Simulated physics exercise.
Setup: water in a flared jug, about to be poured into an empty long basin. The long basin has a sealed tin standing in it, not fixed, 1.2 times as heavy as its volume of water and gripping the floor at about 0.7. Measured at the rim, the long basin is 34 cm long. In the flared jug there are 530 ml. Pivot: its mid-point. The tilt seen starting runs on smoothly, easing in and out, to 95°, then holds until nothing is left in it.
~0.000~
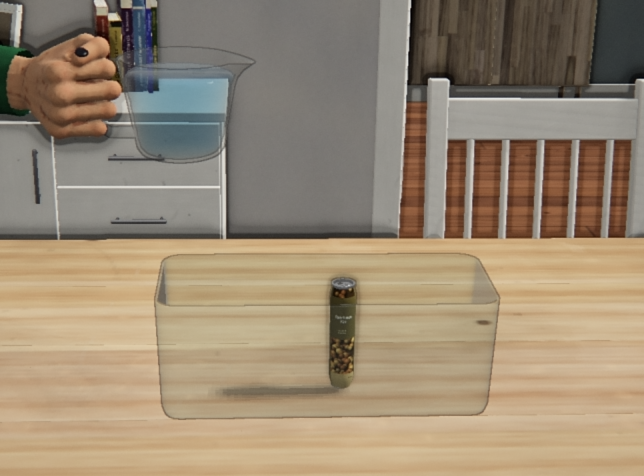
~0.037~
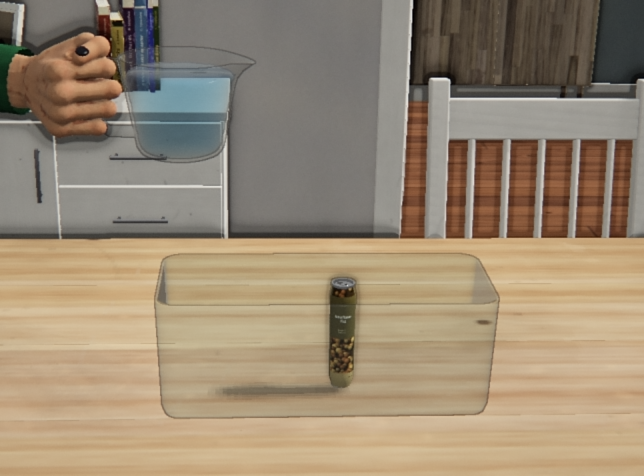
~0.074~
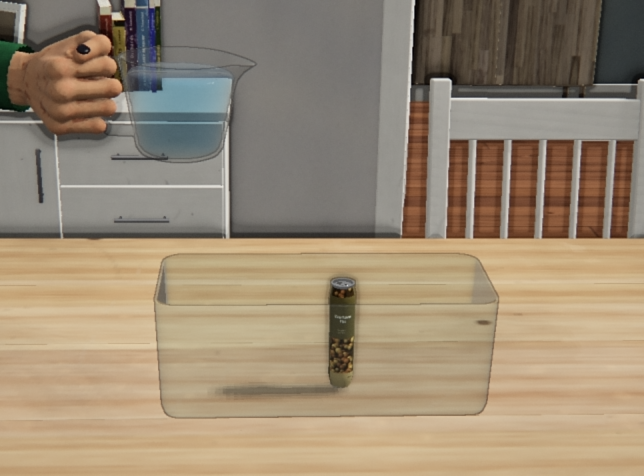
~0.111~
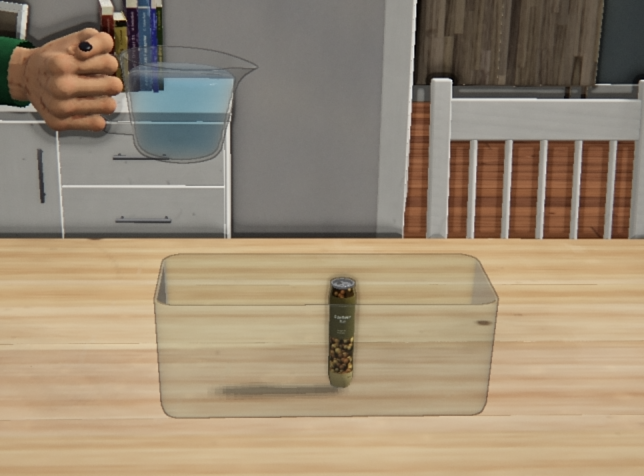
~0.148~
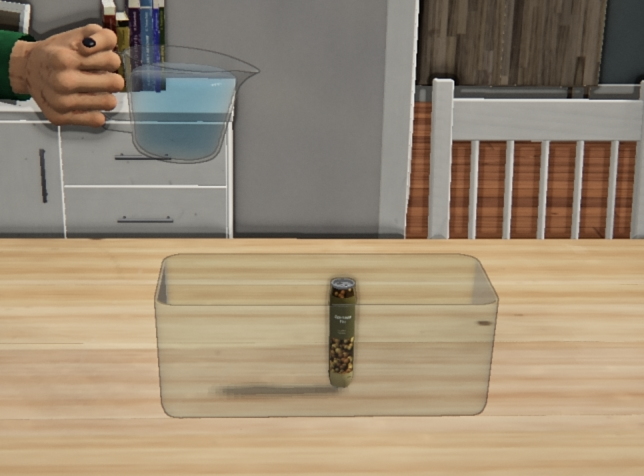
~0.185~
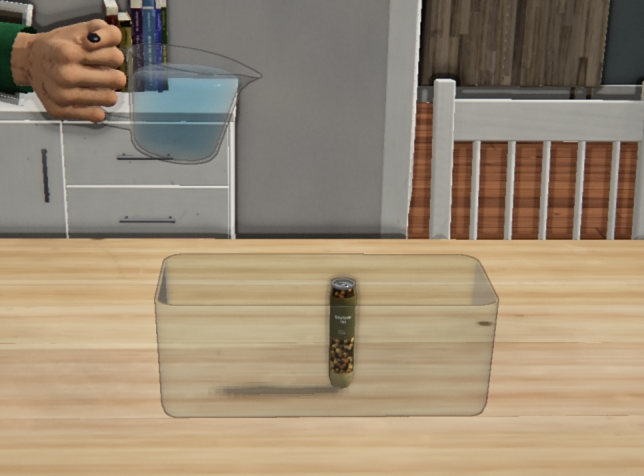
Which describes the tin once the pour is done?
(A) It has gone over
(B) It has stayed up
(A) It has gone over.
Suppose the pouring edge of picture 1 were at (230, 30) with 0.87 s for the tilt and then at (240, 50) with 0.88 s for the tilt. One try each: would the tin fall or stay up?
First it tips over; then it tips over.
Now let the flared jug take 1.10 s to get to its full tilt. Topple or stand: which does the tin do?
Outcome - the tin comes down.
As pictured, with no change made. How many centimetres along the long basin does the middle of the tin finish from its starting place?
In the end the tin's centre has shifted about 8.5 centimetres.
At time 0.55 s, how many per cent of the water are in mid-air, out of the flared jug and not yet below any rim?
Near 28 per cent at that time.
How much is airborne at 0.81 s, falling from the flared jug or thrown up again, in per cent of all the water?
Some 26 per cent.
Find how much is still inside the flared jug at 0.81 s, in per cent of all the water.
Near 16 in a hundred.
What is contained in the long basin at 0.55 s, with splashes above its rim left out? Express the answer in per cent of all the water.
Close to 4 in a hundred.
After 0.55 s the tilt is 64° and 69 per cent is still to pour; the tin stands where it began.
After 0.81 s the tilt is 93° and 17 per cent is still to pour; the tin leans 40°.
After 1.09 s the tilt is 95° and 1 per cent is still to pour; the tin lies on its side.
After 1.39 s the tilt is 95° and 0 per cent is still to pour; the tin lies on its side.
In the end the tin lies on its side.
